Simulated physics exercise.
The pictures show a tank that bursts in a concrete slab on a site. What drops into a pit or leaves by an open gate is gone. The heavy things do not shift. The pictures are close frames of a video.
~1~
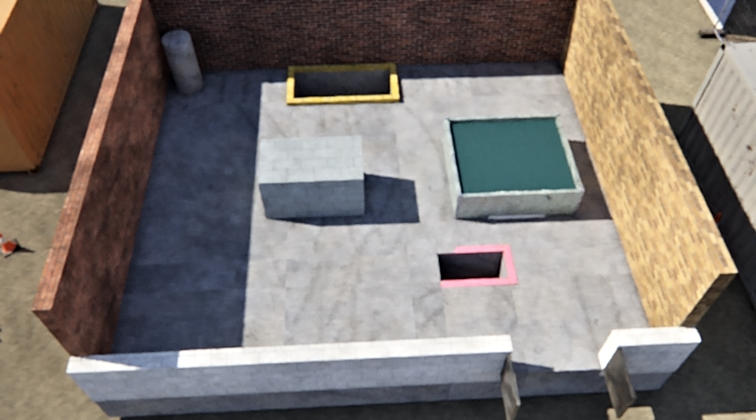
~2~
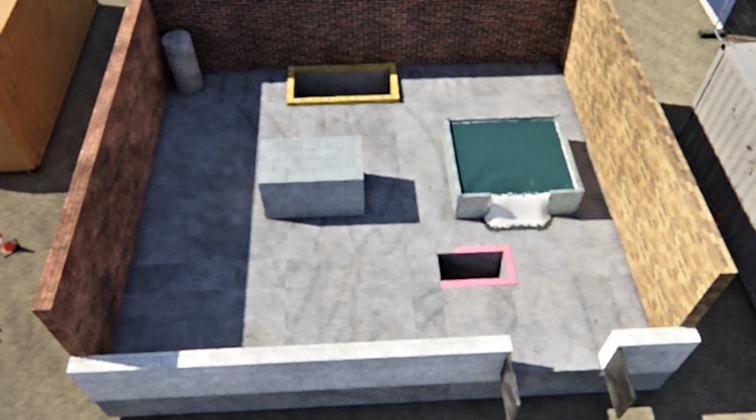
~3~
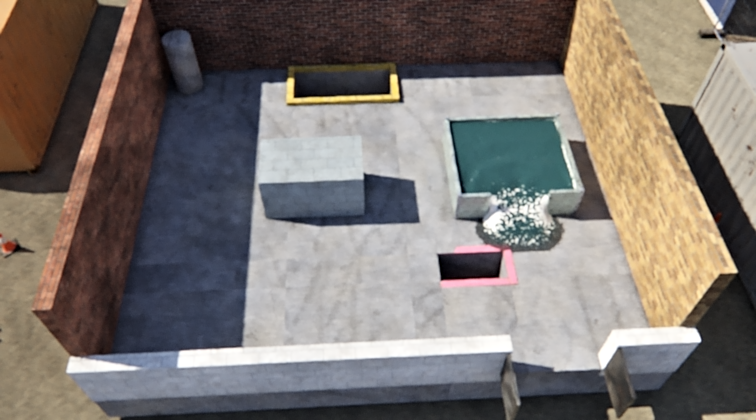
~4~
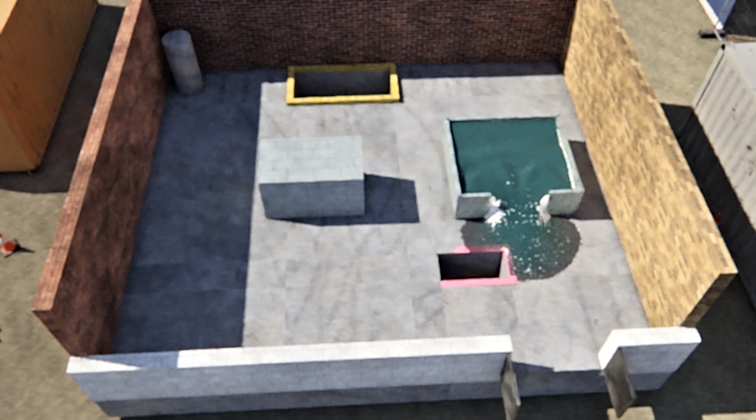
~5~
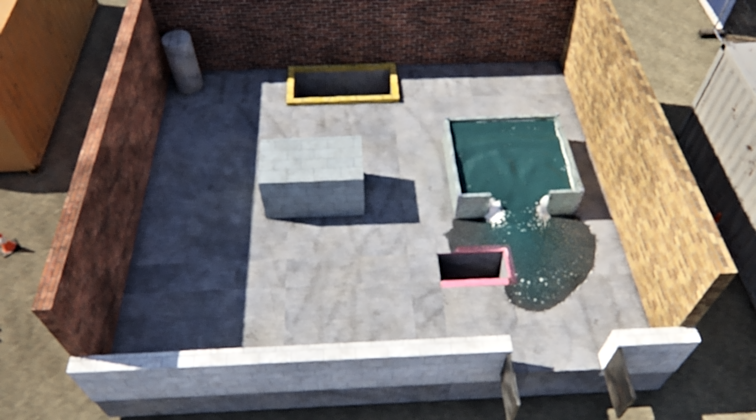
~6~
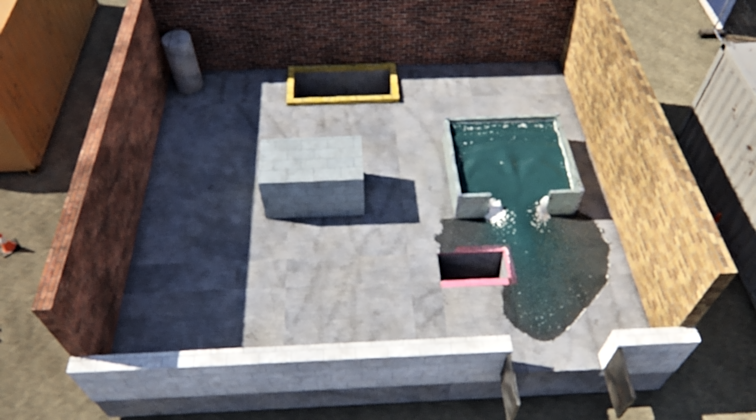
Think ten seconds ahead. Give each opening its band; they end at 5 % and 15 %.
In the end: The gate takes more than 15 %; the yellow pit takes less than 5 %; the pink pit takes more than 15 %.
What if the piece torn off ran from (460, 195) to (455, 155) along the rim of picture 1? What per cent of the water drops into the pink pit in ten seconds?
Parts in a hundred: Pink 2.
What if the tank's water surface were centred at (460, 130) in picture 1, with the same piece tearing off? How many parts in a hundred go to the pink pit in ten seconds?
Roughly, in per cent: Pink 45.
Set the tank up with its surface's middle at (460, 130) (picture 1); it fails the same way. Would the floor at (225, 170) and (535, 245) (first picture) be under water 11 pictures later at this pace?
One after the other: Clear, under water.
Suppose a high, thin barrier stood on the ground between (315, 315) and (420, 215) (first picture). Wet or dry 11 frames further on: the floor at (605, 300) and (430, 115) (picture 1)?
In that order: Flooded, not flooded.
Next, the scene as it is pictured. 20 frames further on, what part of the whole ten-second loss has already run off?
Near 50 in a hundred.
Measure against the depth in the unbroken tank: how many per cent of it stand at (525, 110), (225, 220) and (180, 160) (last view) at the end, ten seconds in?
About 2, 0 and 0 per cent.
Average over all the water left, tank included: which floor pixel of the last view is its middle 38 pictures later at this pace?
Near (532, 221).
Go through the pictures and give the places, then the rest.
The tank at (510, 156) is whole and still, in the first frame.
Water pours out at (516, 207) and has run to (547, 220), in the second frame.
The front is at (547, 245), out from the gap at (516, 208), in the third frame.
The front is at (541, 275), out from the gap at (516, 208), in the fourth frame.
Water pours out at (516, 208) and has run to (548, 304), in the fifth frame.
Water pours out at (516, 208) and has run to (547, 334), in the sixth frame.
A moment on, water covers 10 % of the floor; the gate 3 %, the yellow pit 0 %, the pink pit 6 %.
Next, water covers 15 % of the floor; the gate 8 %, the yellow pit 0 %, the pink pit 11 %.
Then, water covers 15 % of the floor; the gate 16 %, the yellow pit 0 %, the pink pit 16 %.
Later, water covers 15 % of the floor; the gate 28 %, the yellow pit 0 %, the pink pit 22 %.
In the end, water covers 25 % of the floor; the gate 37 %, the yellow pit 0 %, the pink pit 26 %.
